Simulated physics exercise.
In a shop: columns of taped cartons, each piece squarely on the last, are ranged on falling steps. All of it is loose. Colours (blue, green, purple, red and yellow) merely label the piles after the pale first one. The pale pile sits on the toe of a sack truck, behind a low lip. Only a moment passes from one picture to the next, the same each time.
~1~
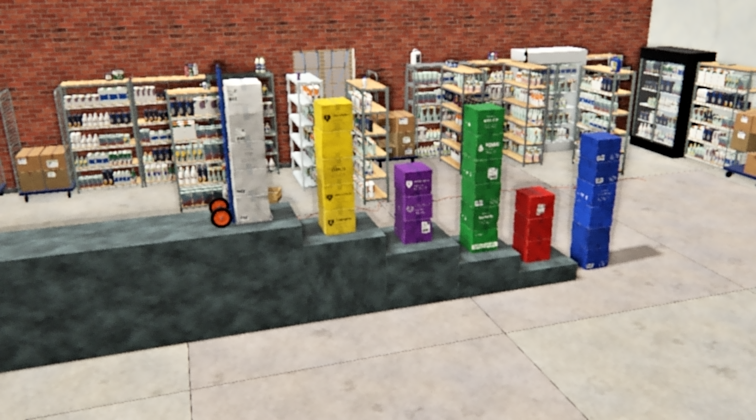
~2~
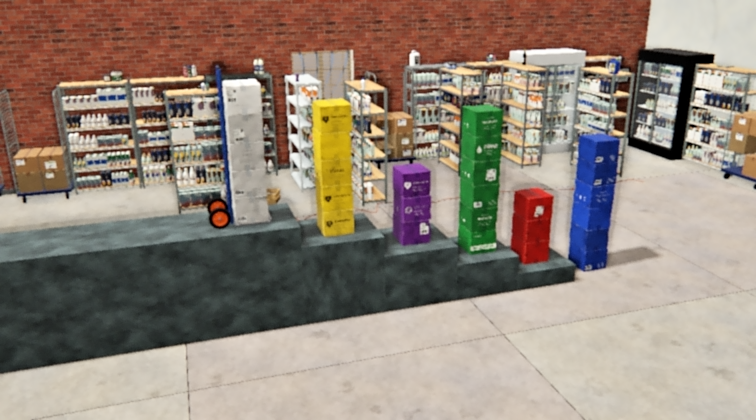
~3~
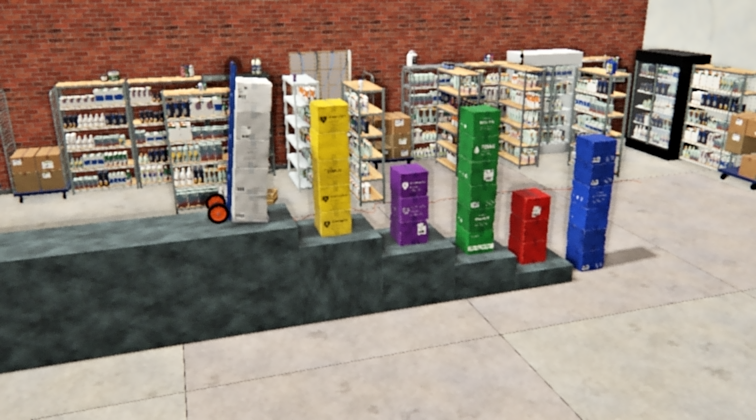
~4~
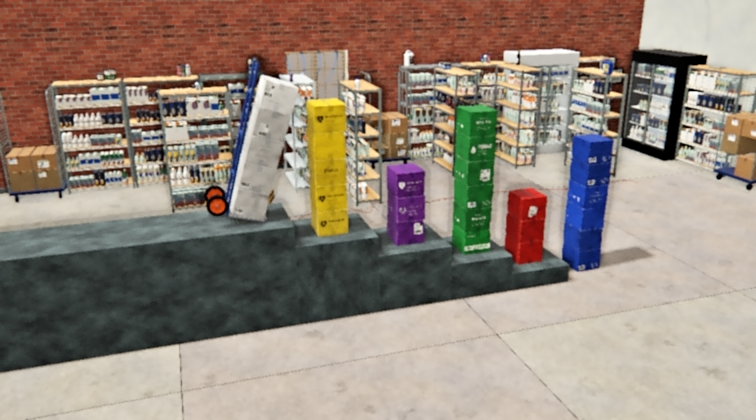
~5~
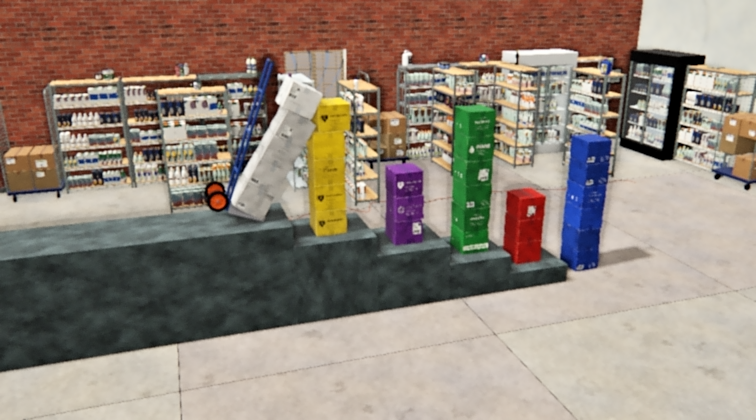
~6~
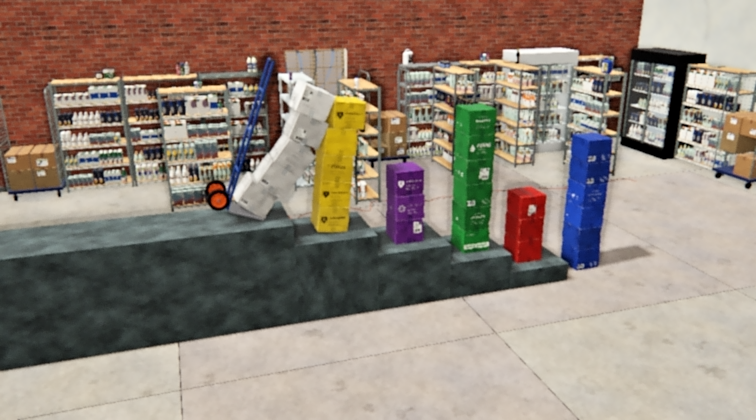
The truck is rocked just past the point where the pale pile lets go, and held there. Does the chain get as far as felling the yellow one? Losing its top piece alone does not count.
The yellow pile loses a good part of its height.
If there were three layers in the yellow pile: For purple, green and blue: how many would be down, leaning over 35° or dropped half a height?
The counts are purple 0, green 0, blue 0.
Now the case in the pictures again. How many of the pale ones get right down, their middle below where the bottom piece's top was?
It comes to 5.
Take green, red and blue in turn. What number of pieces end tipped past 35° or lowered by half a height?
Down at the end: Green 6, red 3, blue 5.
Shortly afterwards, 5 of the pale pile down; 5 of the 5 yellow cartons down (5 of 23 in all colours); top yellow carton on its side; top purple carton tilted a little.
Next, 5 of the pale pile down; 5 of the 5 yellow cartons down (14 of 23 in all colours); top yellow carton tilted steeply, some five heights lower; top purple carton on its side.
In the end, 5 of the pale pile down; 5 of the 5 yellow cartons down (21 of 23 in all colours); top yellow carton tilted steeply, some five heights lower; top blue carton upside down. From the last view, middles, top yellow carton near (457, 229), top blue carton near (643, 245).
